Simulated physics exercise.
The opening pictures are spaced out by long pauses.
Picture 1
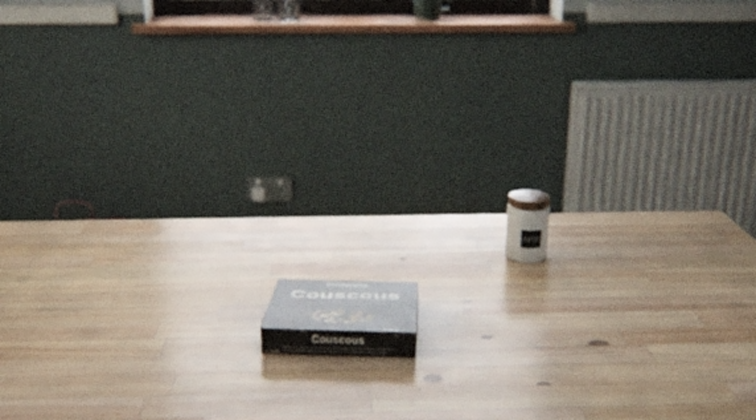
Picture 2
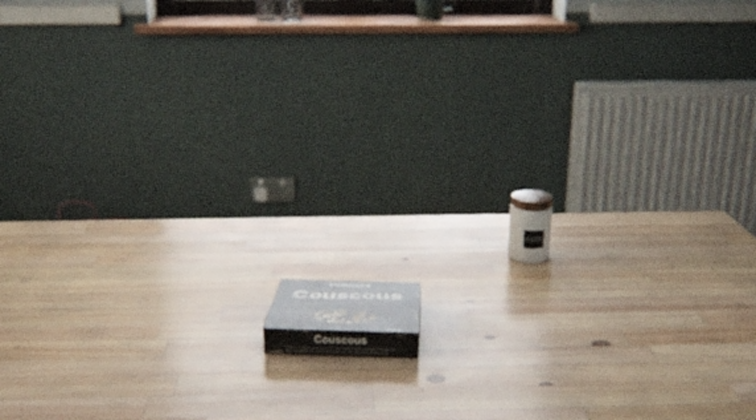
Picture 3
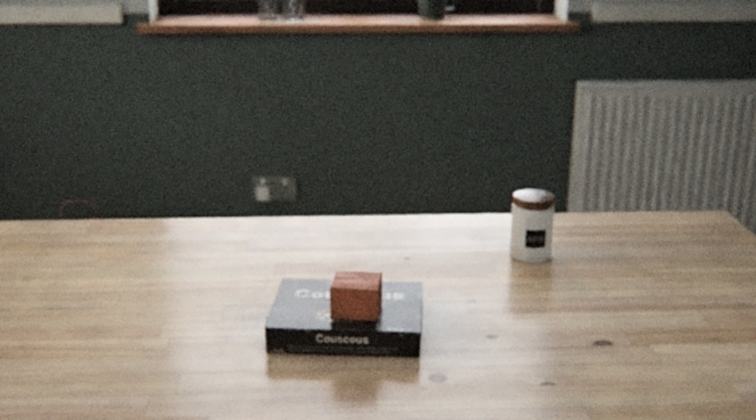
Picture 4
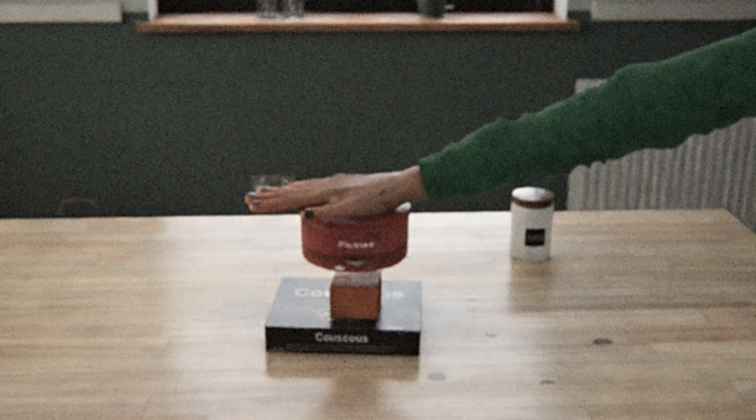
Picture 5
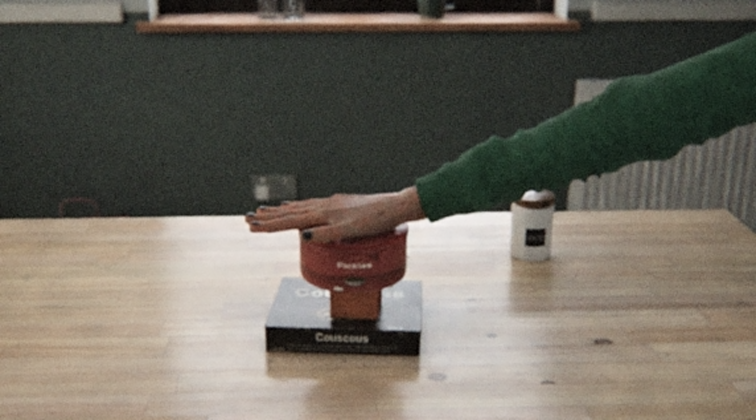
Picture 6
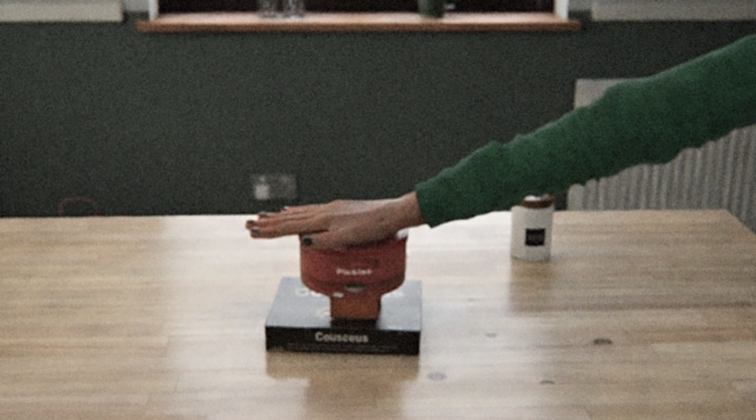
On a wooden table, an orange block appears on a black packet, then a hand lowers a red tub onto it.
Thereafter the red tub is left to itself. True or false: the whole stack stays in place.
True.
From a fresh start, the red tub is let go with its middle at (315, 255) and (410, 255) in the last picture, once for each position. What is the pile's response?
With the first placement the pile tips over, with the second it tips over.
Then, 0.20 s on from there, no change.
Then, 0.60 s on from there, red tub resting near (353, 255).
In the end, all 4 unmoved. At the end, from the last picture's camera, red tub near (353, 256). The pile holds.
